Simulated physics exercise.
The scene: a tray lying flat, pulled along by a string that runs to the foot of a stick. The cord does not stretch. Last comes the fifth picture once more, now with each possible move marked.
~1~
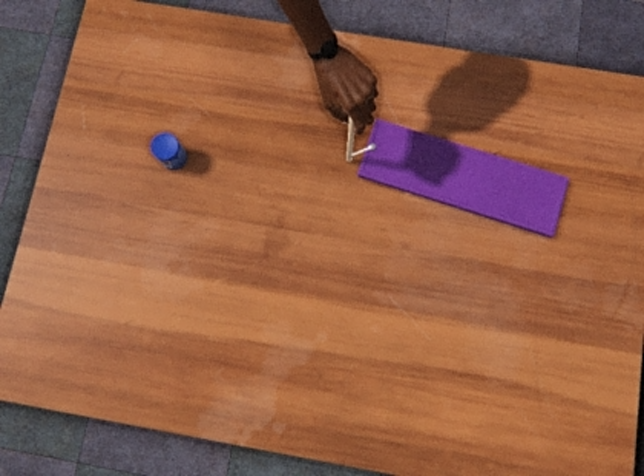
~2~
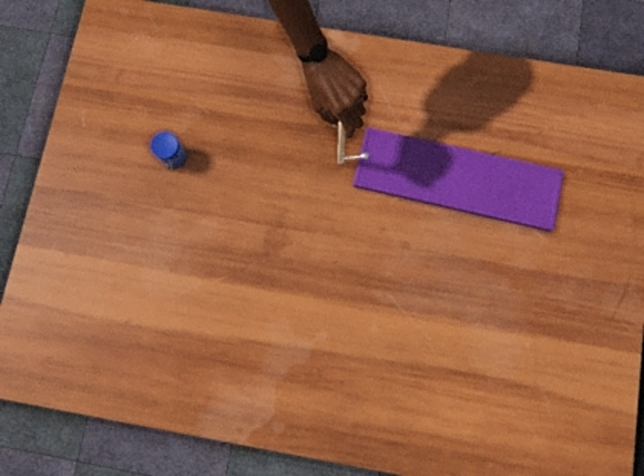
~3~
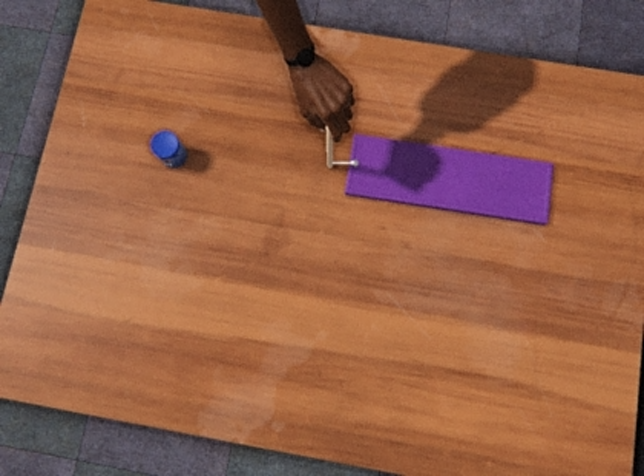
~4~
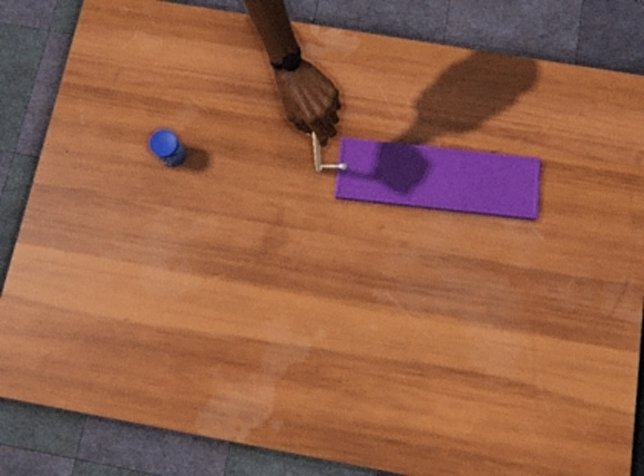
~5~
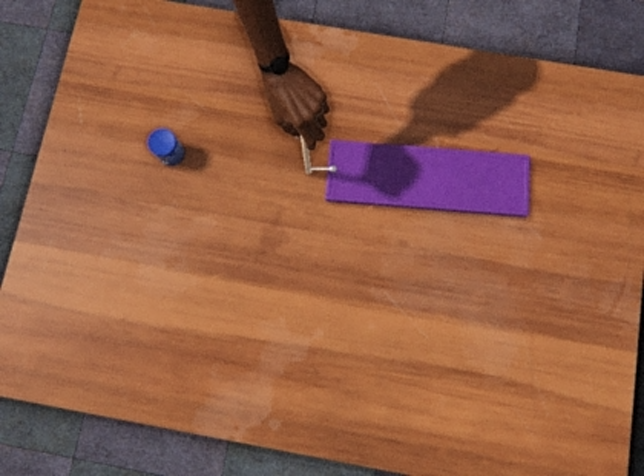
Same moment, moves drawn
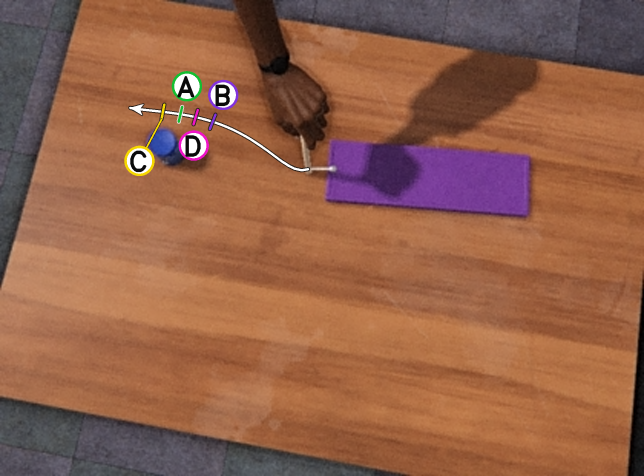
A purple tray lies flat on a wooden tabletop set over a grey tiled floor, seen from high above by a camera that stays still. A dark brown hand reaches in from the top edge, holding a short pale stick joined to the tray's left end, while a small blue jar stands at the left. The hand moves left, drawing the tray slowly after it as the tray turns slightly straighter.
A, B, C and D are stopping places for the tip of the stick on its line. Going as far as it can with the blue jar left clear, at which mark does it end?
As far as tick A.
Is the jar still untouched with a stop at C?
No.
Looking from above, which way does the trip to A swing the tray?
Clockwise.
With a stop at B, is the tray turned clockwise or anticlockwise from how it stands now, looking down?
Clockwise.
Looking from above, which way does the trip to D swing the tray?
Clockwise.
On the marked copy, A at (180, 114); B at (213, 122); C at (163, 112); D at (196, 117); the route from (308, 169) via (221, 125) to (130, 108).
Taking A. A third of the way, foot of the stick (265, 150), middle of the tray (383, 170).
Two thirds of the way, foot of the stick (221, 125), middle of the tray (334, 156).
When it is over, foot of the stick (181, 115), middle of the tray (293, 145); nothing has been touched.
As for the rest, B is safe but short; C is too far, the jar has been hit; D is safe but short.
